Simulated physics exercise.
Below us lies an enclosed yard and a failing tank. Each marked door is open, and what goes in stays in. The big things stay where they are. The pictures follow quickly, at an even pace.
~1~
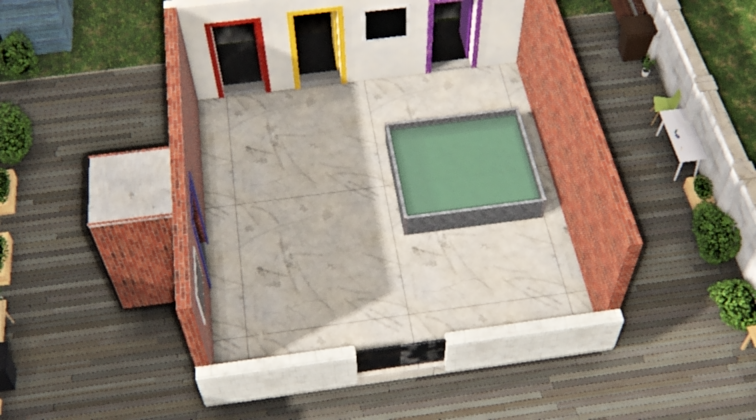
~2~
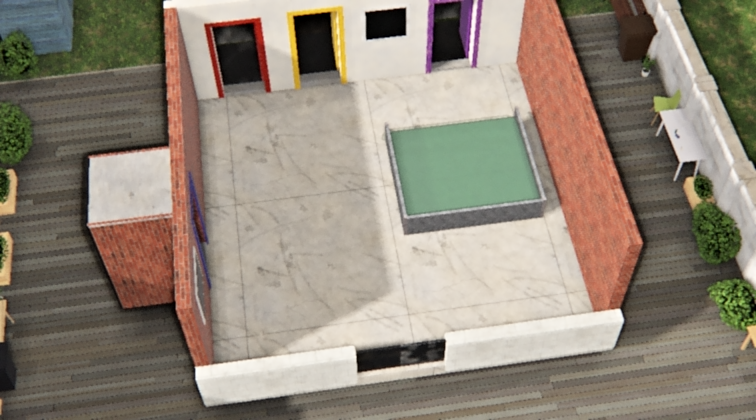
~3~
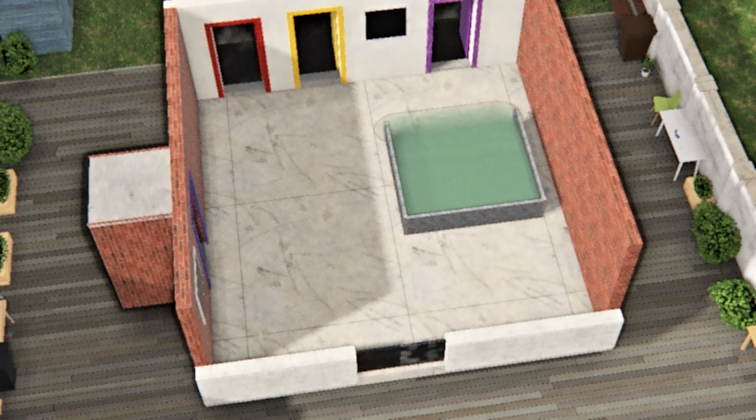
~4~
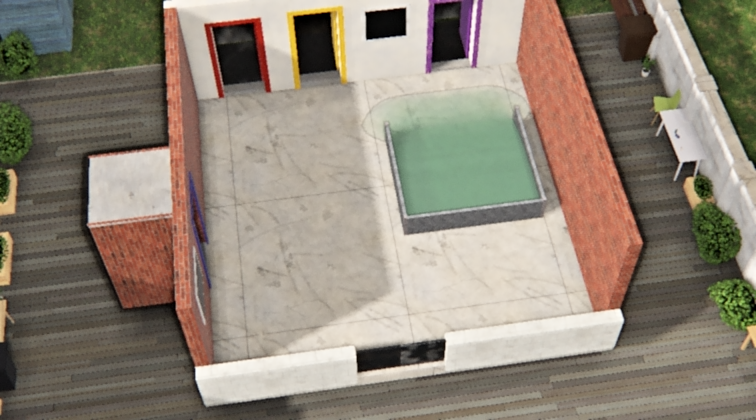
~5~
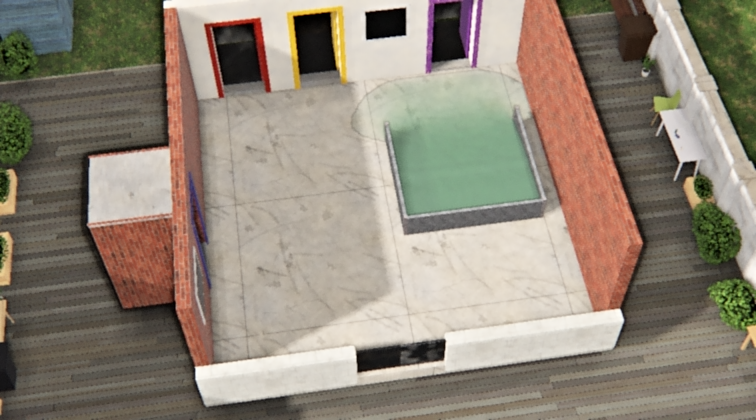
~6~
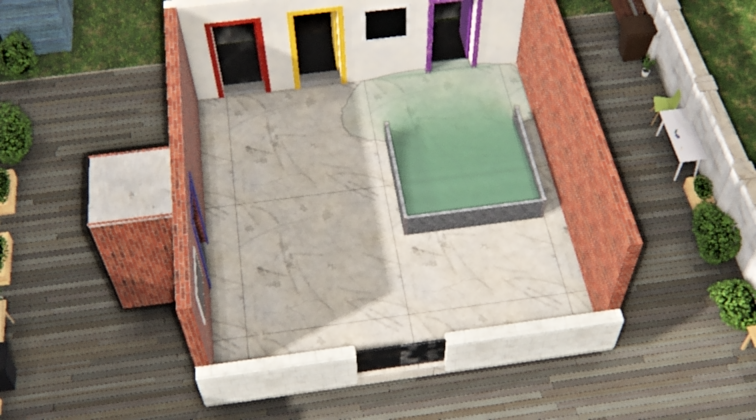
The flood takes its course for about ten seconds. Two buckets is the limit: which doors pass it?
The blue door holds within the limit; the red door holds within the limit; the purple door floods; the yellow door holds within the limit.
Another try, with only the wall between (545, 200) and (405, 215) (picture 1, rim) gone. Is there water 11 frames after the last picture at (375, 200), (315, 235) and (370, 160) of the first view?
In that order: Free of water, dry, clear.
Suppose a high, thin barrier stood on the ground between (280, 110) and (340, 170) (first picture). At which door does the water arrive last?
The blue door.
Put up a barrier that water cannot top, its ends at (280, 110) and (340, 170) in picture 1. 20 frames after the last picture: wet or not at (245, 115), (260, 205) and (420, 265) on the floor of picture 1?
One after the other: Covered, no water, not flooded.
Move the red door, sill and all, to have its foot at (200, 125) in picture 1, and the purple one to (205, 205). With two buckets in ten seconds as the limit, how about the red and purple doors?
One by one: Red door goes over; purple door floods.
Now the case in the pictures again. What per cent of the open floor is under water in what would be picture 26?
About 35 per cent.
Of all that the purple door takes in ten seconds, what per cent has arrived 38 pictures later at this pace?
Close to 95 %.
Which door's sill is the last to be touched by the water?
The blue one.
A moment on, water covers 15 % of the floor; the blue door not reached, the red door not reached, the purple door far over two buckets in, the yellow door wet at the sill, nothing in.
Next, water covers 20 % of the floor; the blue door not reached, the red door wet at the sill, nothing in, the purple door far over two buckets in, the yellow door wet at the sill, nothing in.
Then, water covers 35 % of the floor; the blue door not reached, the red door wet at the sill, nothing in, the purple door far over two buckets in, the yellow door wet at the sill, nothing in.
Later, water covers 60 % of the floor; the blue door wet at the sill, nothing in, the red door wet at the sill, nothing in, the purple door far over two buckets in, the yellow door wet at the sill, nothing in.
In the end, water covers 85 % of the floor; the blue door wet at the sill, nothing in, the red door under two buckets in, the purple door far over two buckets in, the yellow door wet at the sill, nothing in.
